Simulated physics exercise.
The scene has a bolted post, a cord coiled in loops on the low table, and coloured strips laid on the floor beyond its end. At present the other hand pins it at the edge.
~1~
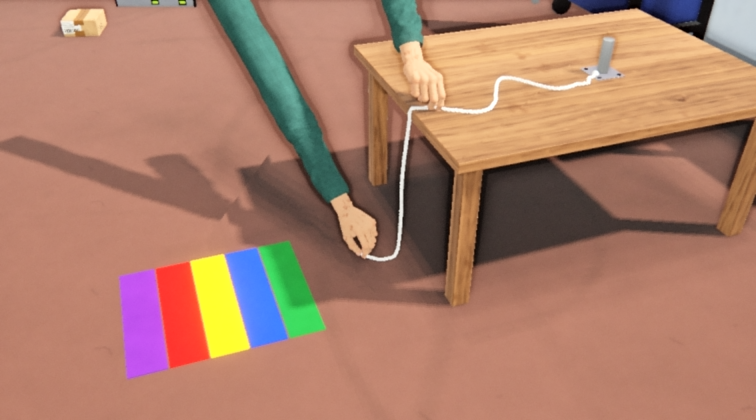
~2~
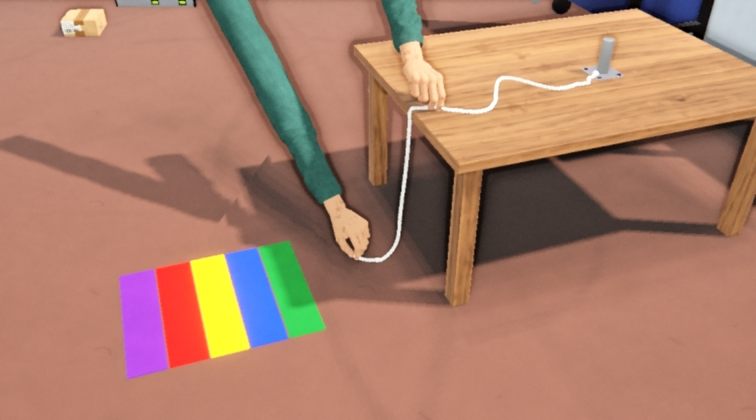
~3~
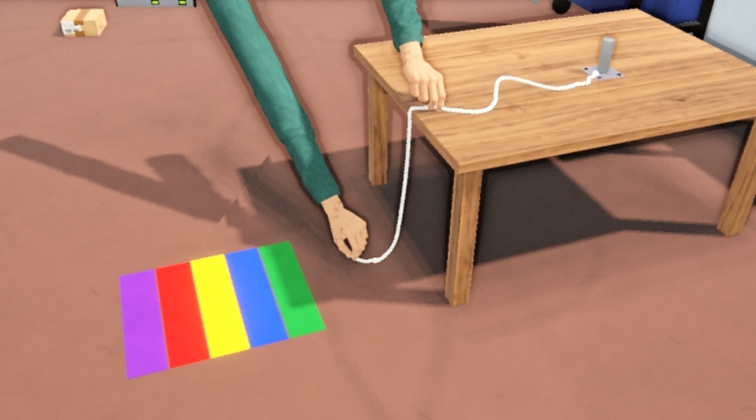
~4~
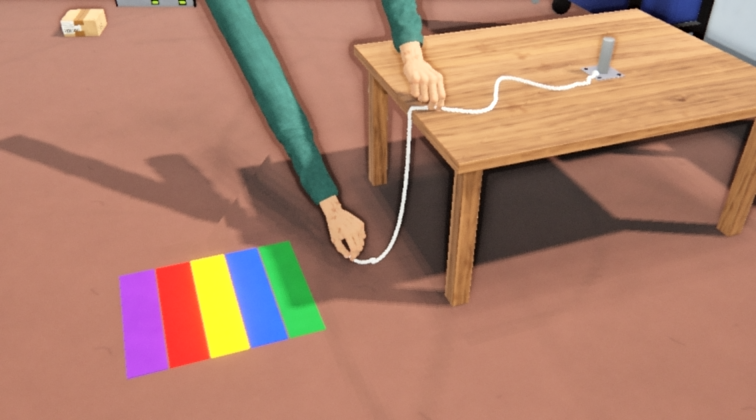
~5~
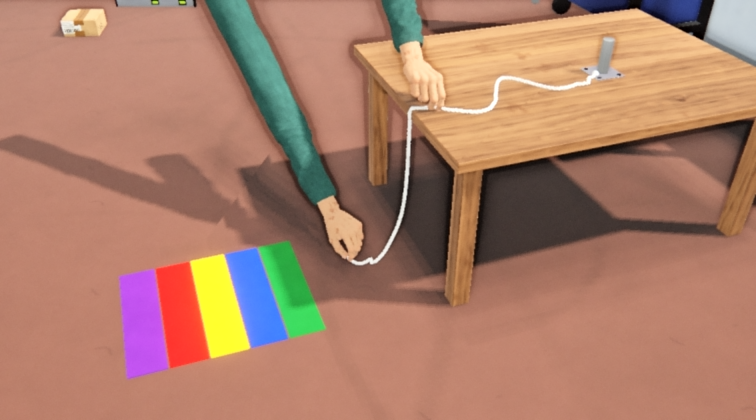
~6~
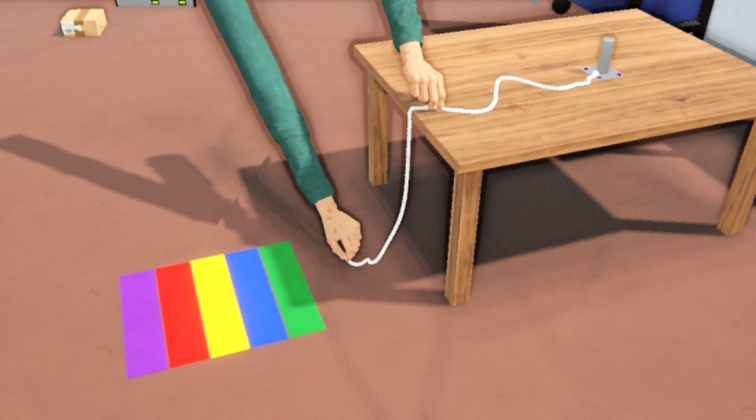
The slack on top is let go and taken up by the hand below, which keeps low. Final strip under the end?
Red.
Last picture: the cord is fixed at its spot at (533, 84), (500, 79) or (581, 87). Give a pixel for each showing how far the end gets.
In order: (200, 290), then (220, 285), then (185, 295).
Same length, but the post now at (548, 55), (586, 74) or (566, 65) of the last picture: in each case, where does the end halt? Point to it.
Near (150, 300), (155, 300) and (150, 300).
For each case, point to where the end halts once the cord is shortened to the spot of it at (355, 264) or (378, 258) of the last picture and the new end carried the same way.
Roughly (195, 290), then roughly (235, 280).
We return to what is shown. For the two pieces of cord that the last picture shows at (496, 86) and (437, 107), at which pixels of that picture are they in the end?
At (469, 97), then (376, 139).
Soon after, end near (244, 280); over blue.
Then, end near (201, 290); over yellow.
At full stretch, end near (176, 295); over red. The end stops over the red strip.
